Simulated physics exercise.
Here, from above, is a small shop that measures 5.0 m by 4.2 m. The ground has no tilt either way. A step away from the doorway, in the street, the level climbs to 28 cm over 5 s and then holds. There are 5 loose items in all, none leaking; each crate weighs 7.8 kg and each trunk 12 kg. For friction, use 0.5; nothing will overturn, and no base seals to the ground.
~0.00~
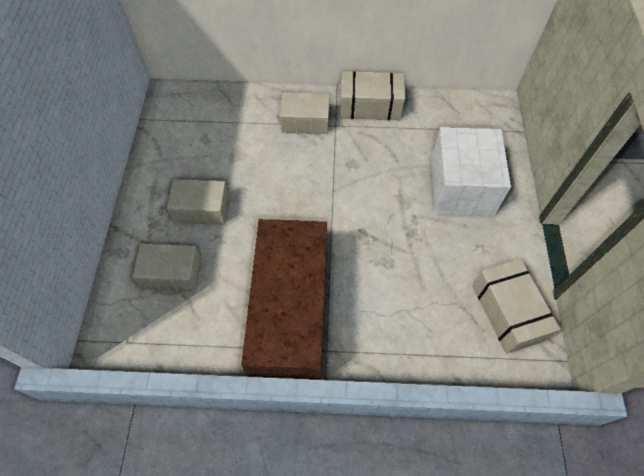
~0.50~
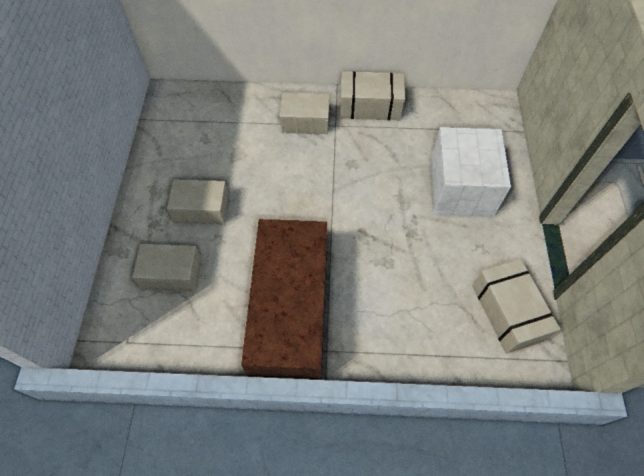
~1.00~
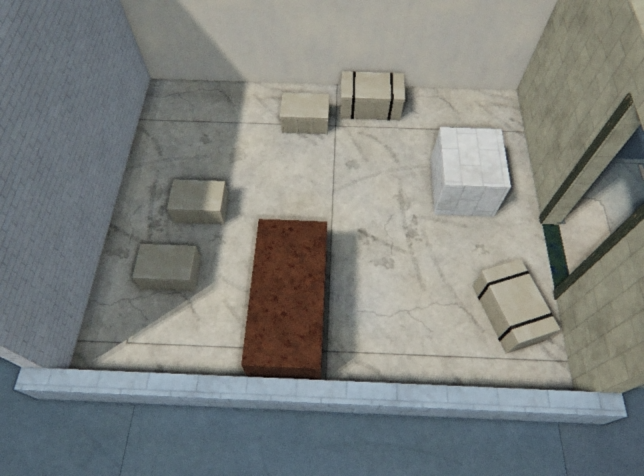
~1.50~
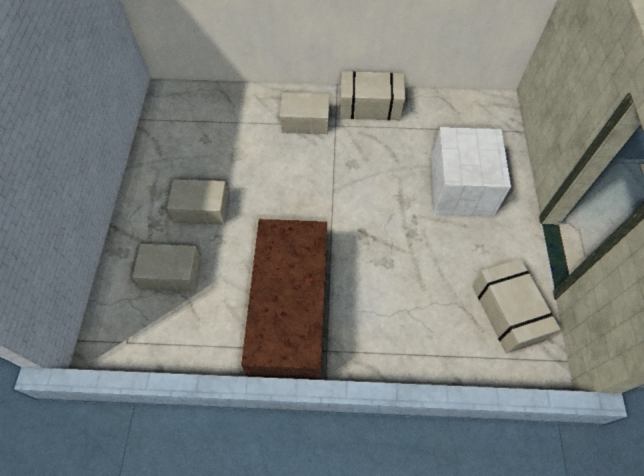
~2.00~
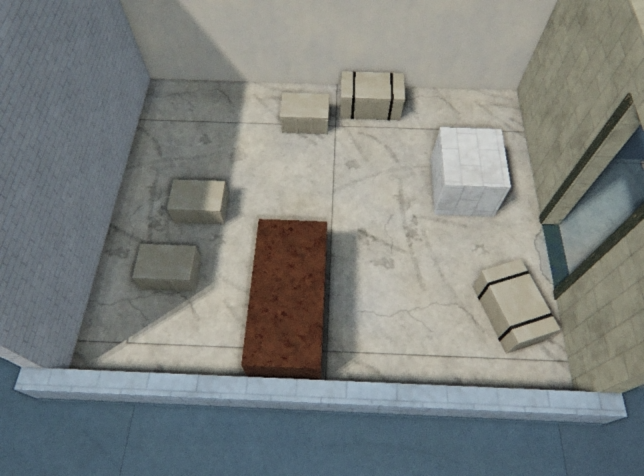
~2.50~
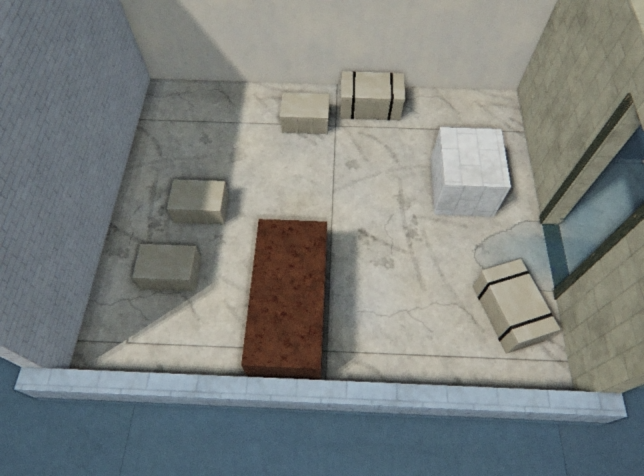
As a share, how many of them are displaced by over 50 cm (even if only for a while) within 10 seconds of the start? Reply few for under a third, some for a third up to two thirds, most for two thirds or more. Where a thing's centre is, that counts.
Some.
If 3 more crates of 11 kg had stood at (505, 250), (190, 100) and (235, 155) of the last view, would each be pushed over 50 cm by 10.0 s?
Order as given - above the limit, inside the limit, above the limit.
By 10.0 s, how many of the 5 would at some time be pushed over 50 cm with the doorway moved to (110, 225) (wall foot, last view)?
In that case 4 of them.
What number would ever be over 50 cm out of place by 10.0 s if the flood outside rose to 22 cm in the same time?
You'd get 1 in that case.
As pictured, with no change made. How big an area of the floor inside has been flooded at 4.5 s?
Wet: Near 6.0 m2.
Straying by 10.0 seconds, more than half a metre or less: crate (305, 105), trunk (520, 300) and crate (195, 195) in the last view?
In turn: Below the mark, above the mark, above the mark.
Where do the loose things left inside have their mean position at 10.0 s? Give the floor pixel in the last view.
Averaged position, last view: Near pixel (283, 197).
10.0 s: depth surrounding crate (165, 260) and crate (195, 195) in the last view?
Close to 3 and 7 centimetres.
After 3.5 s 0 of 5 are over 50 cm from their spots; 0 afloat.
After 4.5 s 1 of 5 are over 50 cm from their spots; 0 afloat.
After 7.0 s 1 of 5 are over 50 cm from their spots; 1 afloat.
After 10.0 s 2 of 5 are over 50 cm from their spots, and 2 have been at some point; 3 afloat.
